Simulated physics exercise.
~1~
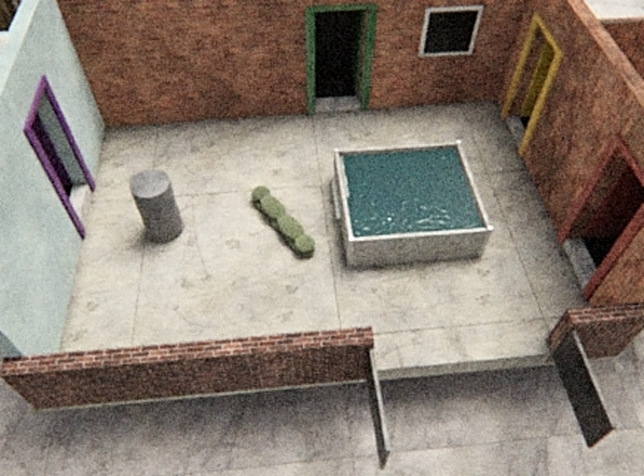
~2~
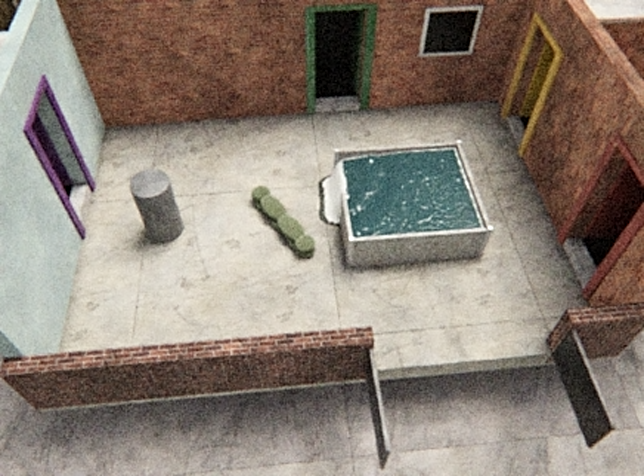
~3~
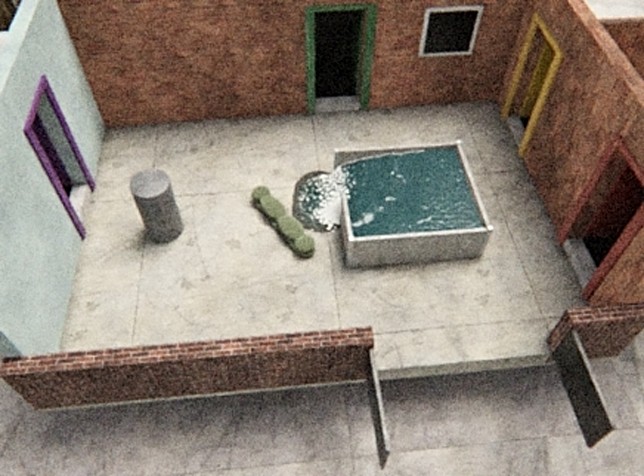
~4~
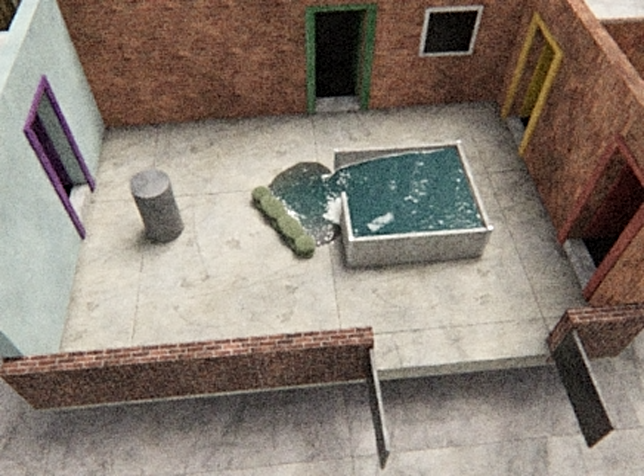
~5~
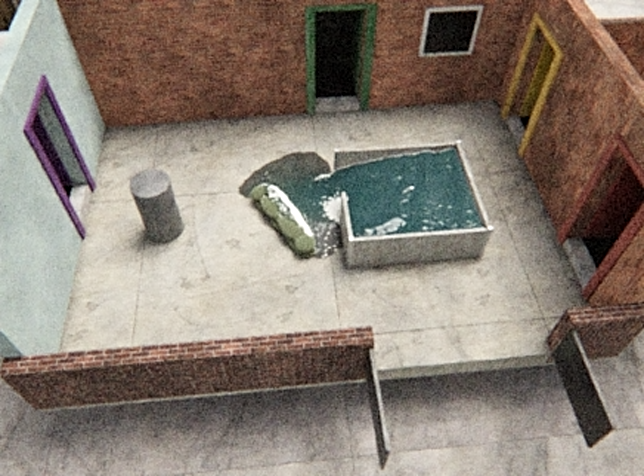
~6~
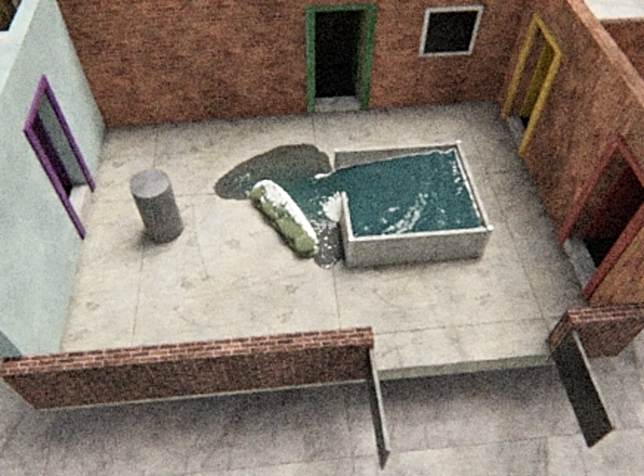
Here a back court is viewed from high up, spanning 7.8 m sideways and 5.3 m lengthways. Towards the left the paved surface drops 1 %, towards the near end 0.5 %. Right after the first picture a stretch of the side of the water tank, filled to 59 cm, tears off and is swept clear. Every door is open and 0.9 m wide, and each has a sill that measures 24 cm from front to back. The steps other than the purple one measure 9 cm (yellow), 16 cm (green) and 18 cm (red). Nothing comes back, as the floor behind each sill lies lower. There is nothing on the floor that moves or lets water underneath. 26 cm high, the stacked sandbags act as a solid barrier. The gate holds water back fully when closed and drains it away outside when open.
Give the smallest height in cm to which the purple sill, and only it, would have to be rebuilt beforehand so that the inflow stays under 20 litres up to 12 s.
Roughly 8 cm.
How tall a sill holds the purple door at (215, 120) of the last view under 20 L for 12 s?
About 18 cm.
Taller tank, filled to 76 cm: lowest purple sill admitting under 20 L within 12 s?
You'd need a step of close to 11.5 cm.
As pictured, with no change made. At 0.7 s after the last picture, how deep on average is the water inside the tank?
Close to 43 cm deep on average.
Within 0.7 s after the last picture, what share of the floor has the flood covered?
About 20 per cent.
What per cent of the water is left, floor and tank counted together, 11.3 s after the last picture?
Around 94 percent is still there.
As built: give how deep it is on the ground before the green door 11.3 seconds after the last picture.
Some 2.0 centimetres.
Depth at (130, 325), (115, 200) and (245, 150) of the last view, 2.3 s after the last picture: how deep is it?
Roughly 0, 4 and 6 cm, in turn.
Then, 0.7 s after the last picture water covers 20 % of the floor, deepest (42 cm) near (279, 207); it has not reached the purple door.
Then, 2.3 s after the last picture water covers 35 % of the floor, deepest (34 cm) near (104, 135); 8 cm at the purple door, 0 litres in over its 24 cm sill.
Then, 11.3 s after the last picture water covers 90 % of the floor, deepest (15 cm) near (53, 384); 9 cm at the purple door, 0 litres in over its 24 cm sill.
At the purple door as built, the water peaked near 15 cm, 2.7 s after the last picture.
With a sill of 6.5 cm, 39 litres would have come in within the 12 s; with 10 cm, 6 litres. So under 20 litres takes about 8 cm.
